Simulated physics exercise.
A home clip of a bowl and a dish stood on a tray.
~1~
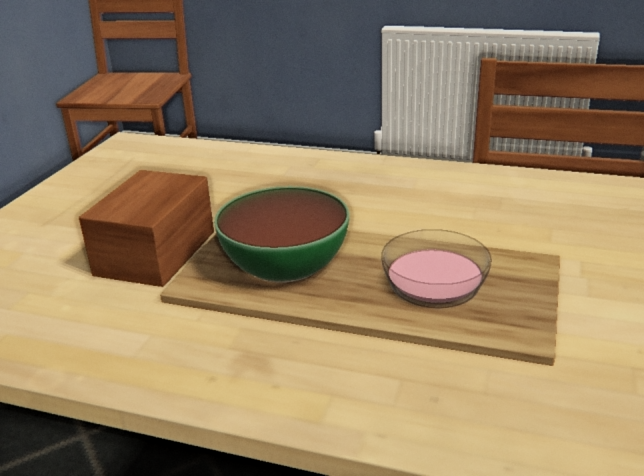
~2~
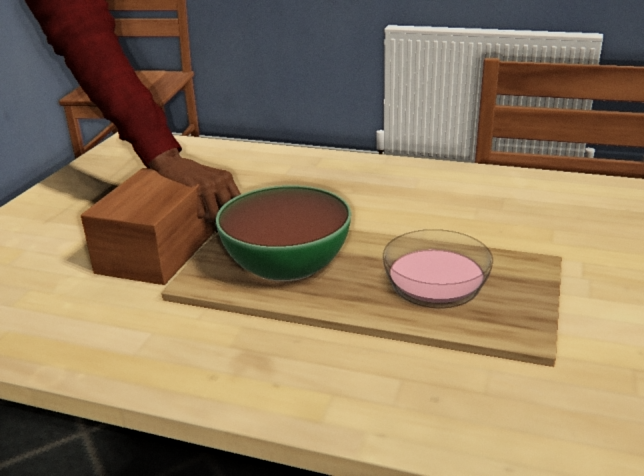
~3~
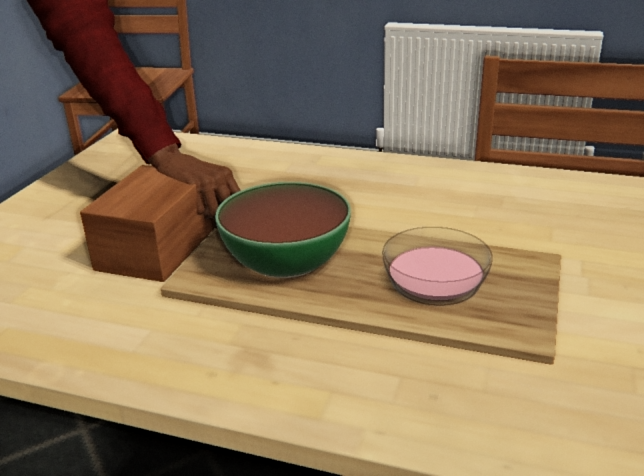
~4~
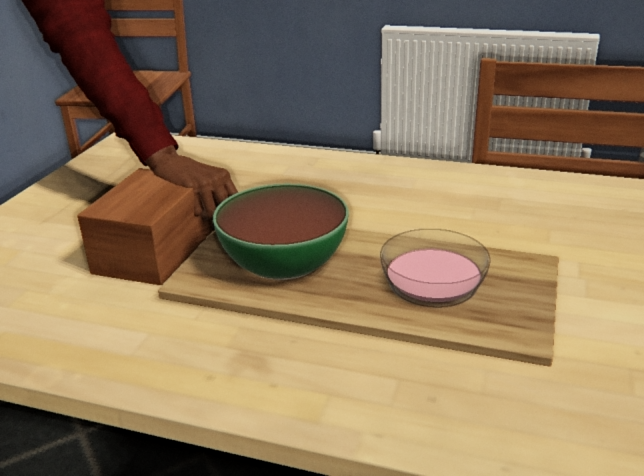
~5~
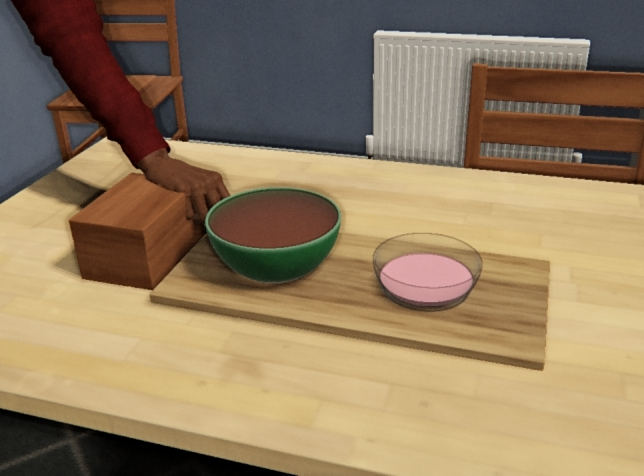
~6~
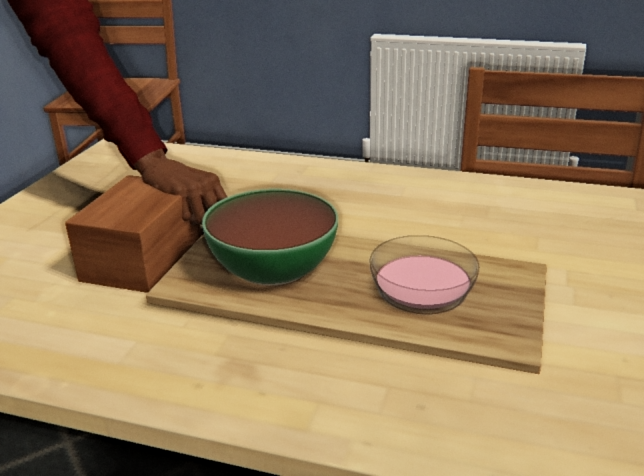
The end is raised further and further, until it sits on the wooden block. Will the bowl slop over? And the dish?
Bowl: Slops over; dish: Stays dry.
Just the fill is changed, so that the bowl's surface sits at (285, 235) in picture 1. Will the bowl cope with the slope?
Lab note - that case gives zero loss.
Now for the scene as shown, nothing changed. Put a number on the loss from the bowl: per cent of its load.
About 30 per cent, give or take.
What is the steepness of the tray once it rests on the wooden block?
12 degrees, give or take.
Next, the tray slopes by about 7°; bowl, it has slopped over; dish, its rim is dry.
After that, the tray slopes by about 14°; bowl, it has slopped over; dish, its rim is dry.
Finally, the tray slopes by about 12°, resting on the wooden block; bowl, it has slopped over; dish, its rim is dry.
